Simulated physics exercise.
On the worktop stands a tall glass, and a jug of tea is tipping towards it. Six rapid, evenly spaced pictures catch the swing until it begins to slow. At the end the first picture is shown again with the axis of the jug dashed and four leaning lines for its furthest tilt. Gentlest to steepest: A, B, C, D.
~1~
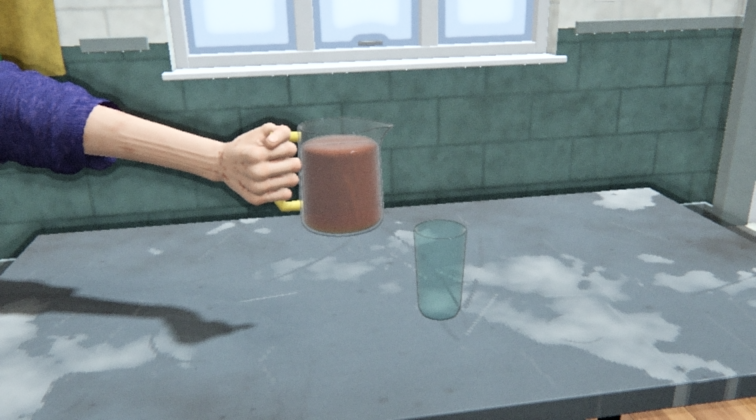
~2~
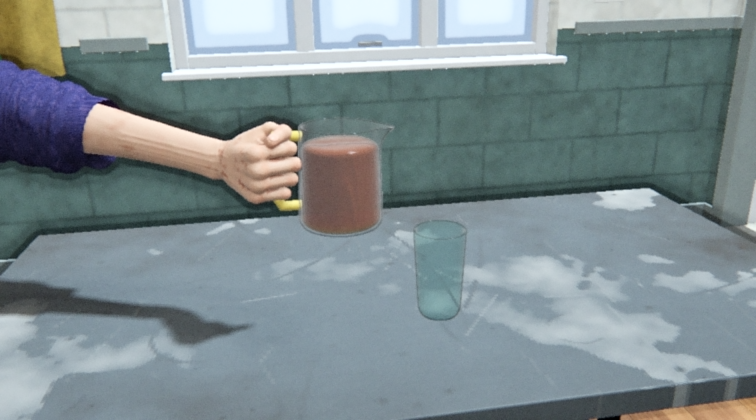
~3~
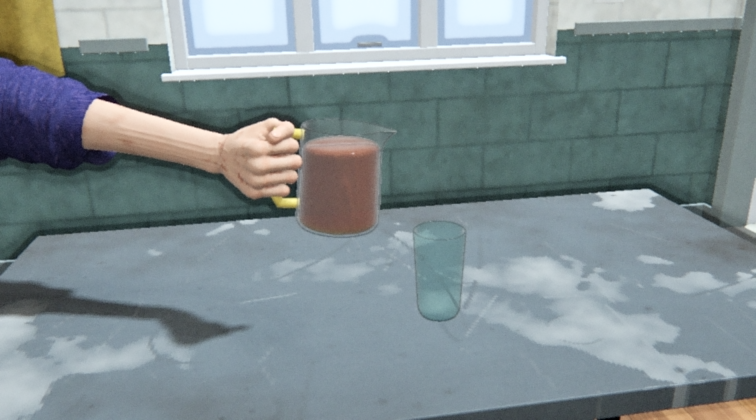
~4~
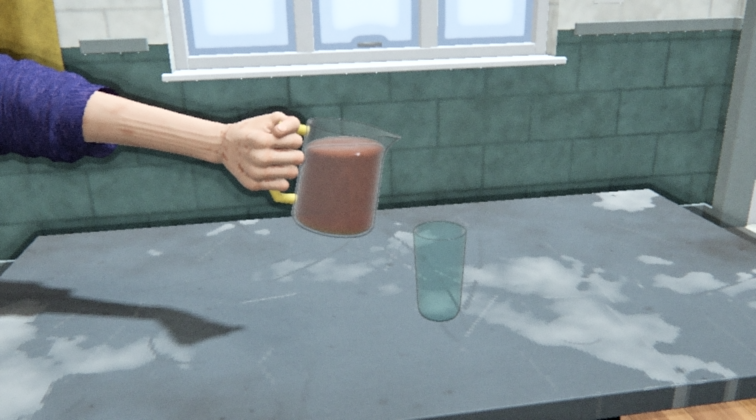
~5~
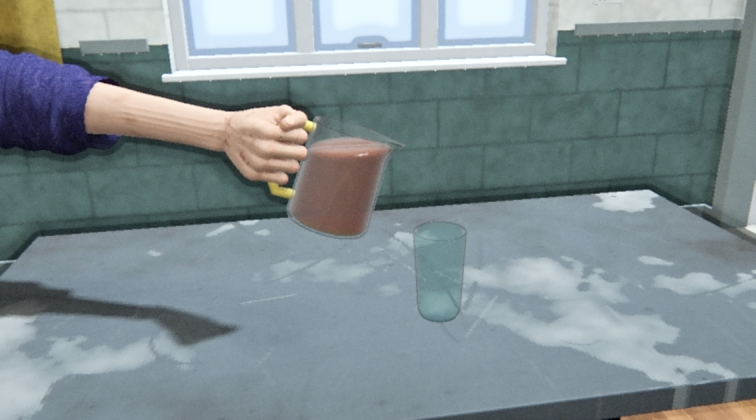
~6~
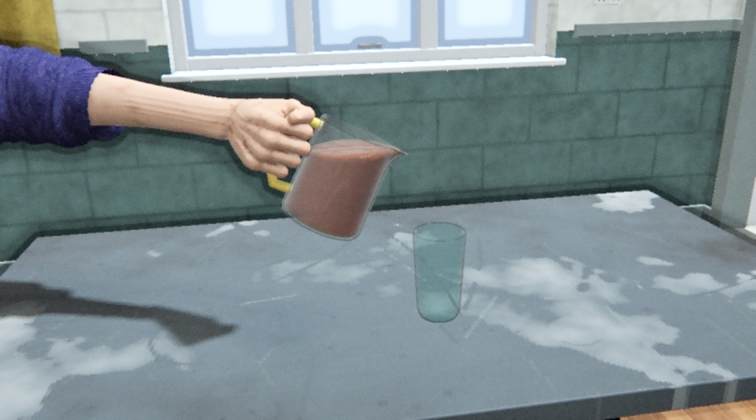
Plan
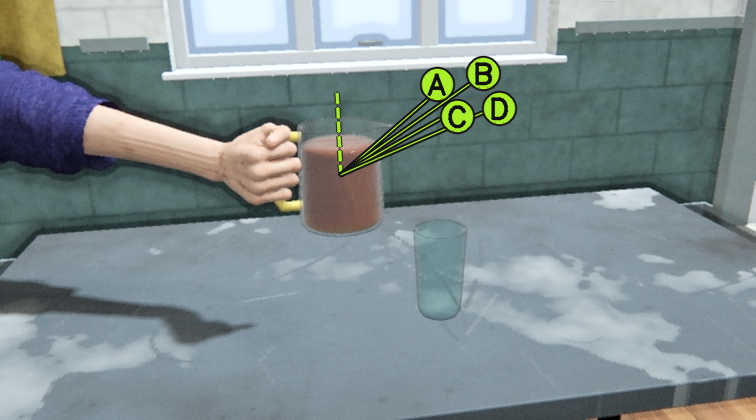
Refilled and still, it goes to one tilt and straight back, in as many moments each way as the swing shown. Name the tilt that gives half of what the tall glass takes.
A is best.
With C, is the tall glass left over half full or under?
Over half.
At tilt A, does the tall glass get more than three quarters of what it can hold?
No, it does not.
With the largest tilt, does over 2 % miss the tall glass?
Yes.
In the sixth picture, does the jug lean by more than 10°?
Yes.
On the marked copy, A at (427, 99); B at (469, 84); C at (439, 119); D at (482, 112).
With A, the tall glass ends with about 50 % of what it can hold.
With B, the tall glass ends with about 66 % of what it can hold.
With C, the tall glass ends with about 83 % of what it can hold.
With D, the tall glass ends with about 88 % of what it can hold; 9 % of the tea is spilt.
